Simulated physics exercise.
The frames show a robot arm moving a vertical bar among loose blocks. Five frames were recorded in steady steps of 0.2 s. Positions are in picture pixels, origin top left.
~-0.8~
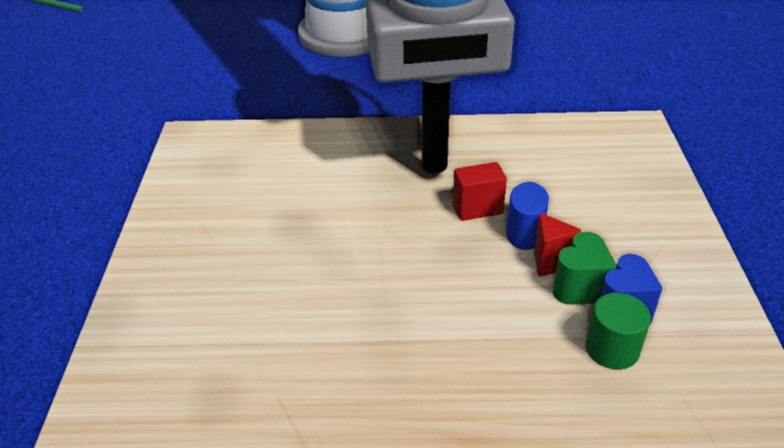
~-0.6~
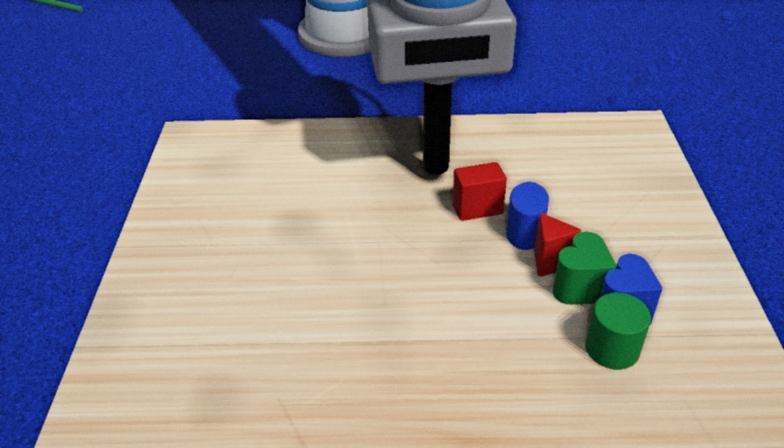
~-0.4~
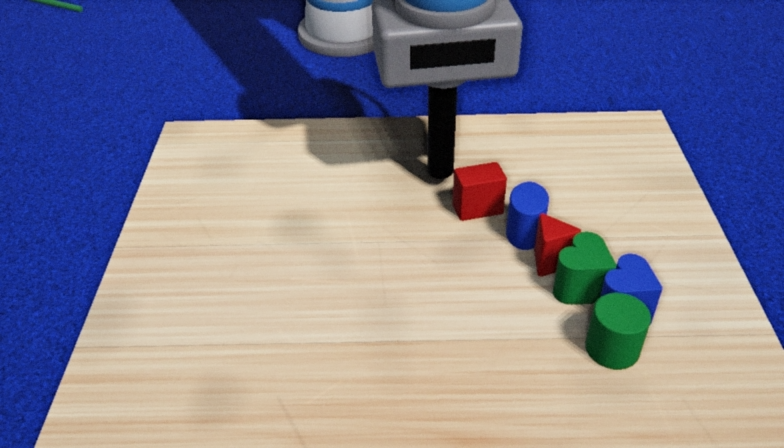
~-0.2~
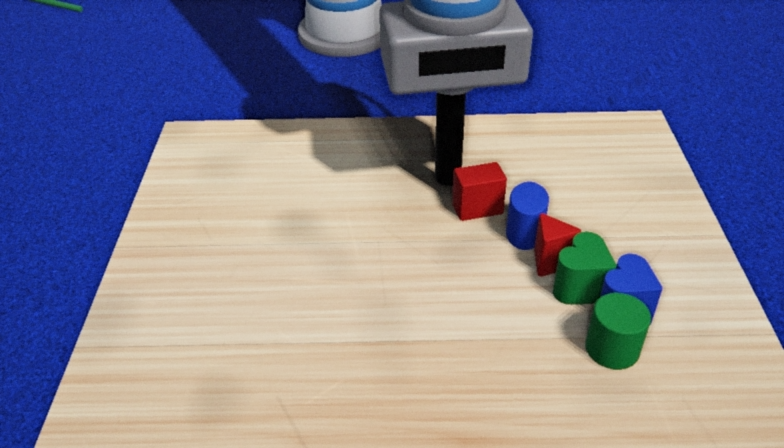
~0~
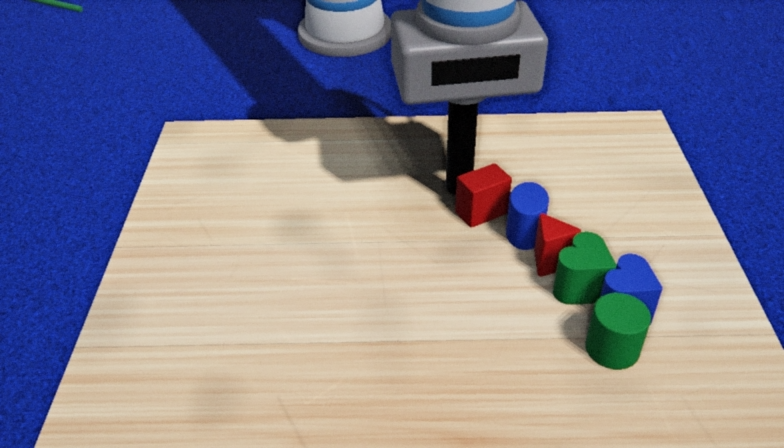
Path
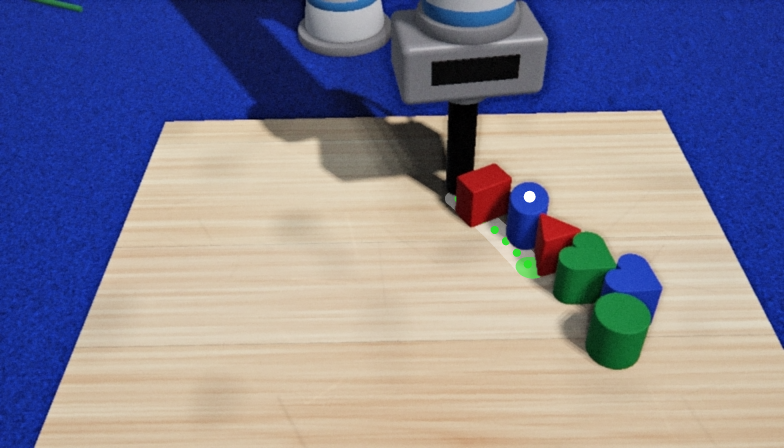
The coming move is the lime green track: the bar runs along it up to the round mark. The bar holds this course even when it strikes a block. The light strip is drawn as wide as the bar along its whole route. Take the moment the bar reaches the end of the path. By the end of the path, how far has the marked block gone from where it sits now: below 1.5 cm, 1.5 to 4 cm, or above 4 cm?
Displacement: Past 4 cm.
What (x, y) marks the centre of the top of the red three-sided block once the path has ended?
Pixel (577, 243).
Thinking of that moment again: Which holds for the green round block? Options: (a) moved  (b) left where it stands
Correct choice: B.
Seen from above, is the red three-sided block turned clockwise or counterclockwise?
Answer: Against the clock.
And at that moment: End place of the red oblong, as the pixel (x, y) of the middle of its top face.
I'd guess (552, 207).
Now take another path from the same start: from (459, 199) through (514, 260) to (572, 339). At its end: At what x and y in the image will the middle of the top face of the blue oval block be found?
The blue oval block ends near (581, 207).
Drawn move, from (459, 199) by way of (495, 230) to (531, 268); the dot is on the blue oval block.
On the path given first. One third of the way, bar (484, 210); red oblong (517, 190), turned 45° anticlockwise; blue oval block (552, 203), turned 15° clockwise; red three-sided block (564, 232), turned 15° anticlockwise.
Two thirds of the way, bar (508, 233); red oblong (543, 205), turned 60° anticlockwise; blue oval block (580, 208); red three-sided block (563, 233), turned 20° anticlockwise.
At the end, bar (532, 258); red oblong (552, 207), turned 80° anticlockwise; blue oval block (592, 206); red three-sided block (577, 243), turned 30° anticlockwise; green heart (609, 261); green round block still.
